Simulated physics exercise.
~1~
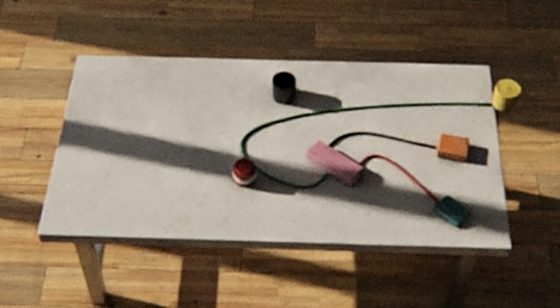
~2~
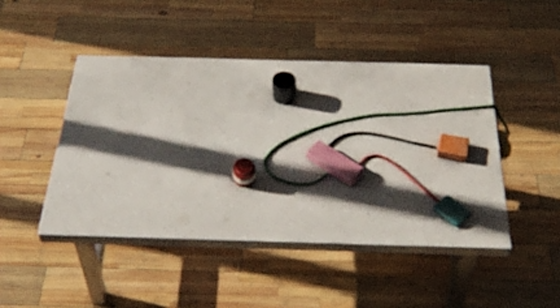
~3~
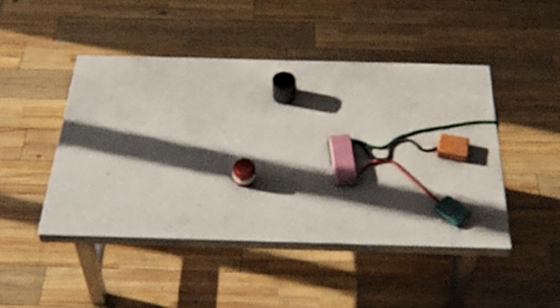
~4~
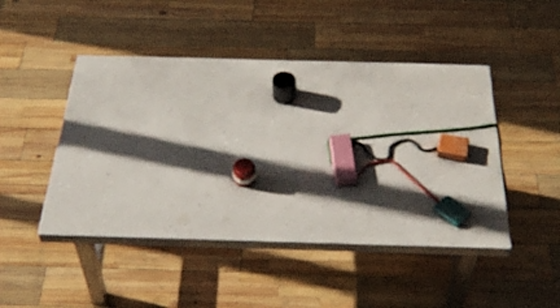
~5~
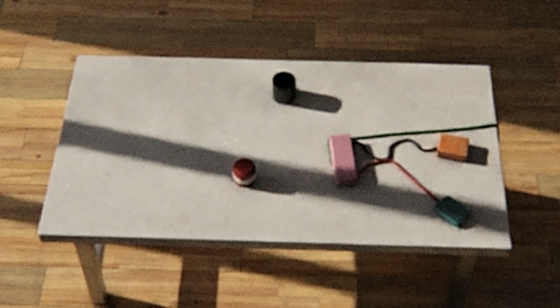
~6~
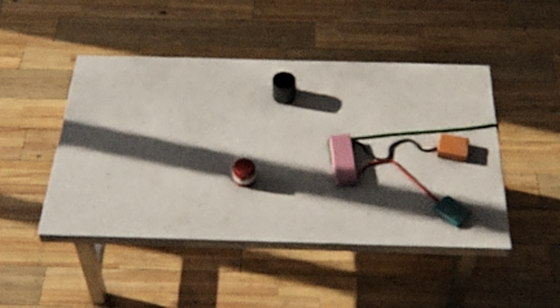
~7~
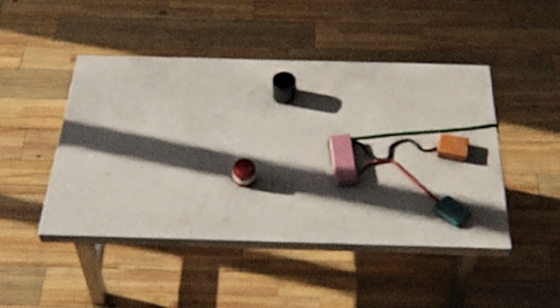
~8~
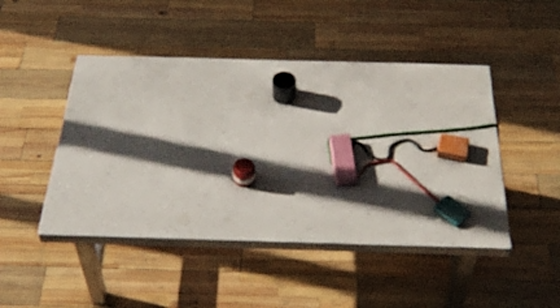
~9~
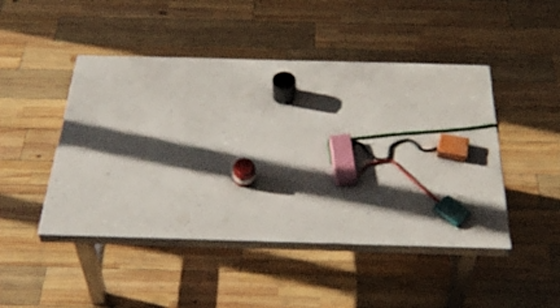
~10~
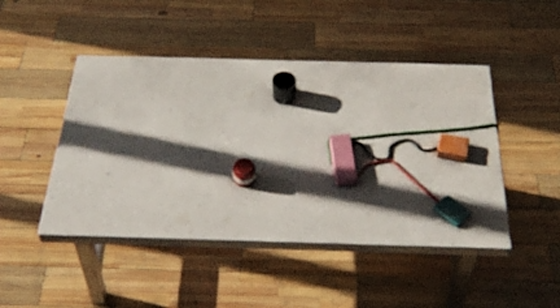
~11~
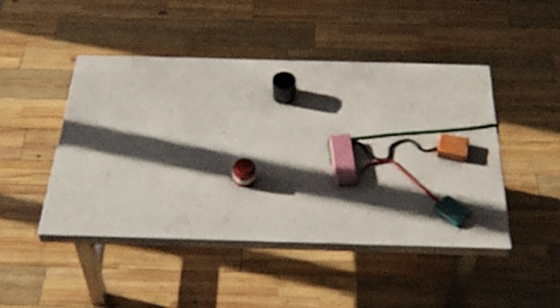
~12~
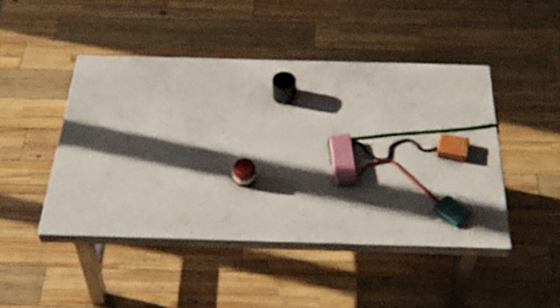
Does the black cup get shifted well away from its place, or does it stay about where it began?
The black cup stays about where it began, standing near the back of the table.
